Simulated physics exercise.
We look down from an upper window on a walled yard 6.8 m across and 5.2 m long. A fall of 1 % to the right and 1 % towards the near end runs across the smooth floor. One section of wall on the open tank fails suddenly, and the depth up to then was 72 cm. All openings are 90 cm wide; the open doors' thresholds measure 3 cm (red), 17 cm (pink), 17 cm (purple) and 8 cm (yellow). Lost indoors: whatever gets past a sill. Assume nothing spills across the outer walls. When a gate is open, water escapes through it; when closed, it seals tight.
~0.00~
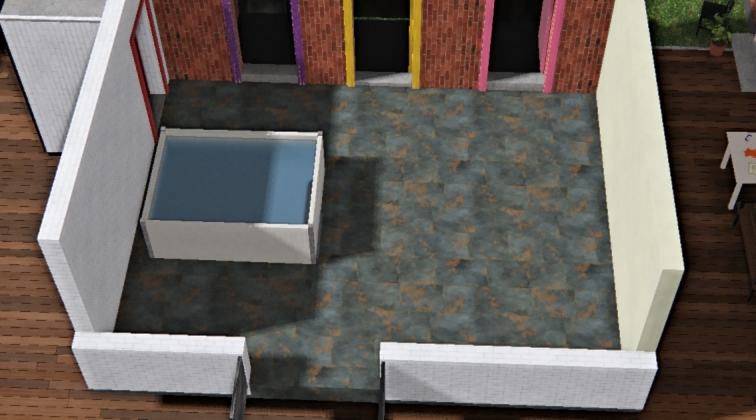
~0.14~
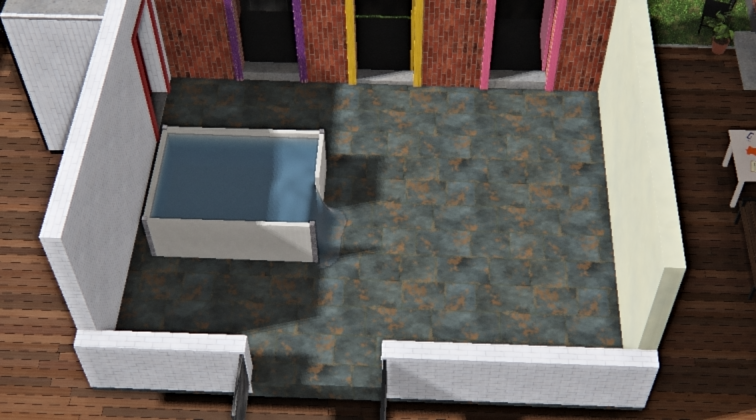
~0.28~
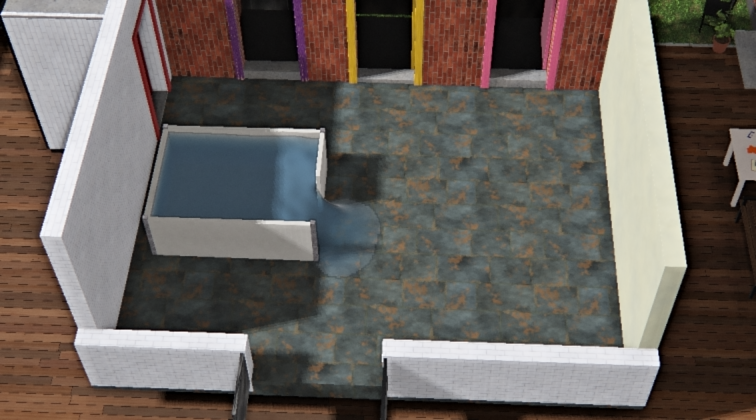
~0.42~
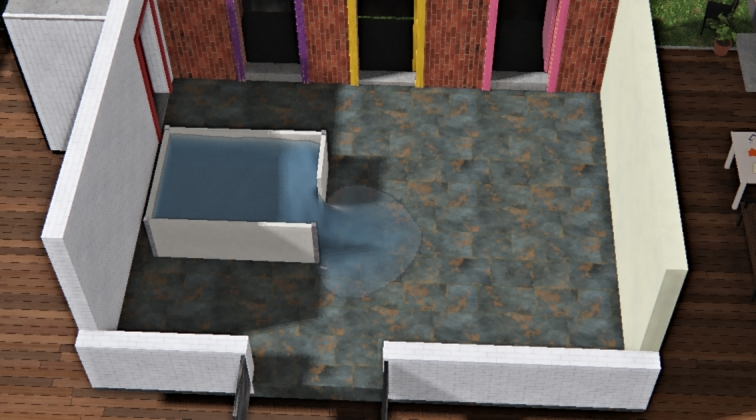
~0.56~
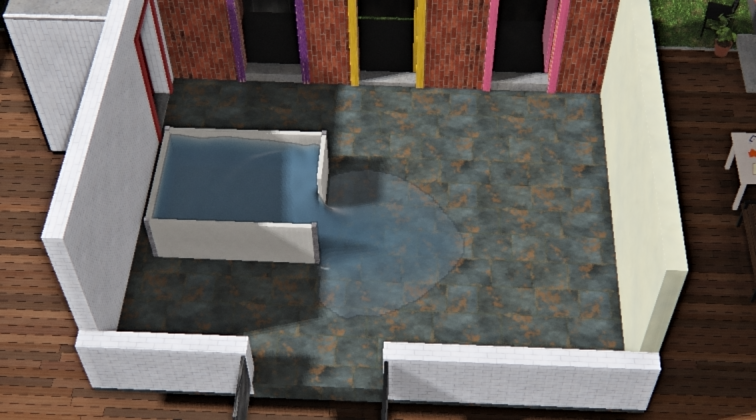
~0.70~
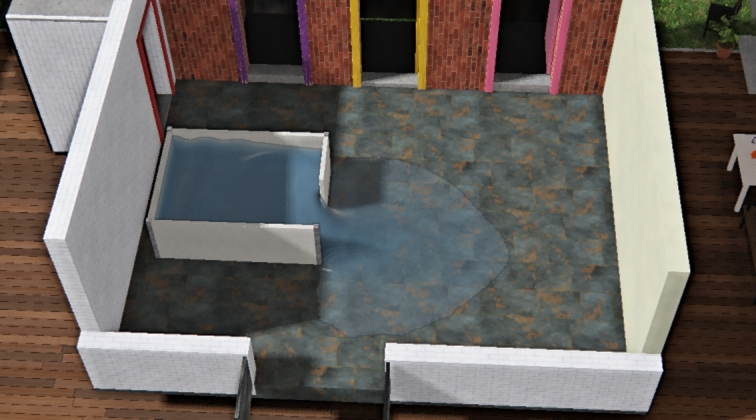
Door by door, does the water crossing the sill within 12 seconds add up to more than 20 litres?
Door by door: The red door: Yes; the pink door: No; the purple door: No; the yellow door: No.
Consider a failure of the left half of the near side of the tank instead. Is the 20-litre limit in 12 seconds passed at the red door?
Against that limit: Red short of it.
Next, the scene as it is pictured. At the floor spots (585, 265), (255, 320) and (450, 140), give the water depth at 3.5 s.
Approximately 21, 0 and 1 centimetres, going through them in turn.
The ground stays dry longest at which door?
Lab note: Last arrival at the red door.
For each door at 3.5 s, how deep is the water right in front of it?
Depth readings (cm): Red = 0; pink = 10; purple = 0; yellow = 0.
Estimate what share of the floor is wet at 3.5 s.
Wet share: Near 50 percent.
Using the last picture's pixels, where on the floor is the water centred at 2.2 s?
The water's centre sits at about (356, 236).
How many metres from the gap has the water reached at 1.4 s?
Around 4.4 metres.
After 1.4 s water covers 45 % of the floor and is deepest (39 cm) near (331, 247); red door not reached, pink door not reached, purple door not reached, yellow door not reached.
After 2.2 s water covers 50 % of the floor and is deepest (42 cm) near (609, 372); red door not reached, pink door not reached, purple door not reached, yellow door not reached.
After 3.5 s water covers 50 % of the floor and is deepest (26 cm) near (526, 380); red door not reached, pink door 10 cm at the sill, 0 L in, purple door not reached, yellow door not reached.
After 7.0 s water covers 80 % of the floor and is deepest (18 cm) near (624, 385); red door not reached, pink door 13 cm at the sill, 0 L in, purple door 3 cm at the sill, 0 L in, yellow door 5 cm at the sill, 0 L in.
After 12.0 s water covers 100 % of the floor and is deepest (14 cm) near (624, 385); red door 8 cm at the sill, 62 L in, pink door 6 cm at the sill, 0 L in, purple door 7 cm at the sill, 0 L in, yellow door 4 cm at the sill, 0 L in.
